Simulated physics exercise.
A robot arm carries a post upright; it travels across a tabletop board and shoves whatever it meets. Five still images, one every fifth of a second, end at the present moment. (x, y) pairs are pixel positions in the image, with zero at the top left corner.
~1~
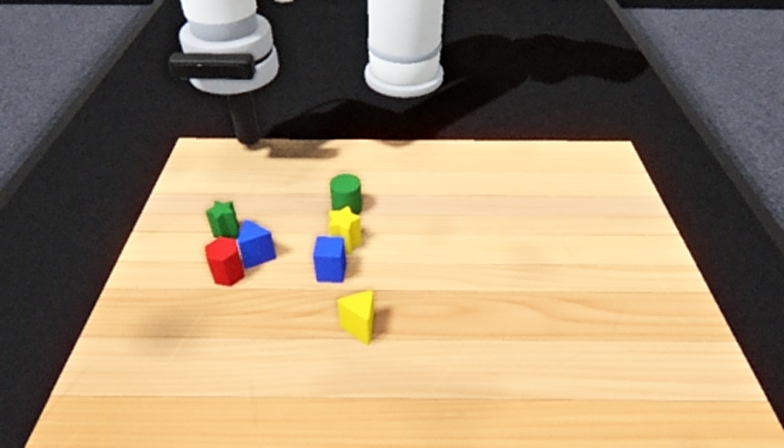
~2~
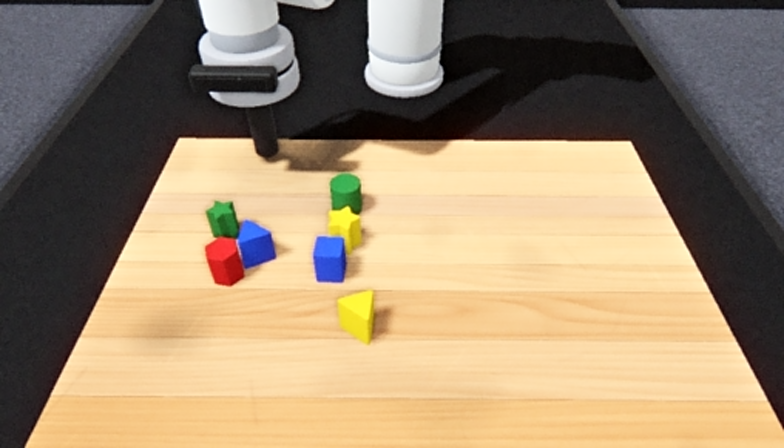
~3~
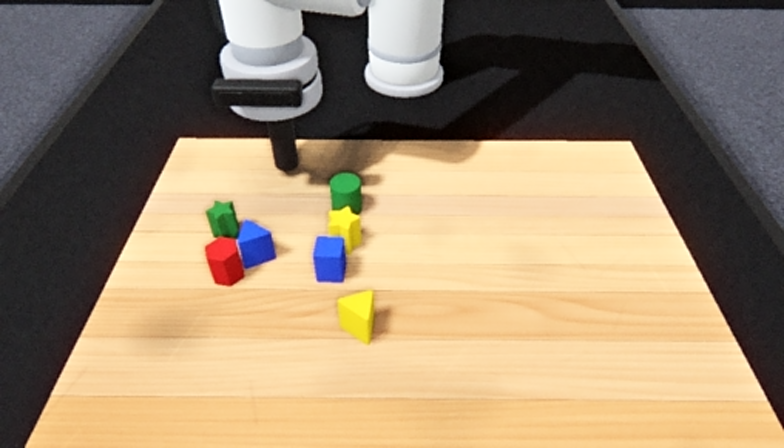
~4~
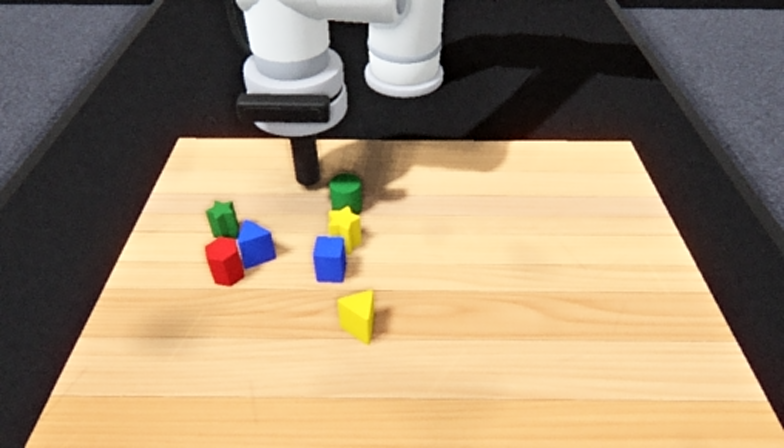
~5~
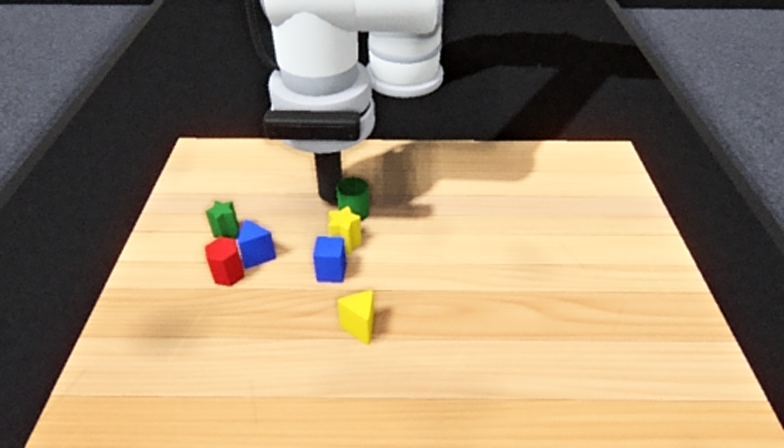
On a wooden table, a robot arm moves right and forward, nudging the green cylinder right.
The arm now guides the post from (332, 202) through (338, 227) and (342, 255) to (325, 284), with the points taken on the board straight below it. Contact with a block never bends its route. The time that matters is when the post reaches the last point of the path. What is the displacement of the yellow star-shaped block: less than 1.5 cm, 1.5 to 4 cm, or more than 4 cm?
The displacement of the yellow star-shaped block is above 4 cm.
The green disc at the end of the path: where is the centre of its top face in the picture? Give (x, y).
In the picture, it is at (366, 197).
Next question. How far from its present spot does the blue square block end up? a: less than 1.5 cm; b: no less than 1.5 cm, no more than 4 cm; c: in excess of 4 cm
I choose c.
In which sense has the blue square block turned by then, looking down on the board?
It makes a clockwise turn.
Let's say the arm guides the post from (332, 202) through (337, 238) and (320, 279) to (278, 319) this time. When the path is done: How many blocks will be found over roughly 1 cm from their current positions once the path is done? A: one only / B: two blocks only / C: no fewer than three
It's C.
What follows on the original path. One third of the way, post (338, 219); green disc (366, 197).
Two thirds of the way, post (342, 247); blue square block (325, 263), turned 40° clockwise; yellow star-shaped block (350, 246); green disc (366, 197).
At the end, post (324, 276); blue square block (318, 284), turned 30° clockwise; yellow star-shaped block (353, 259), turned 50° anticlockwise; green disc (366, 197); yellow three-sided block not moved.
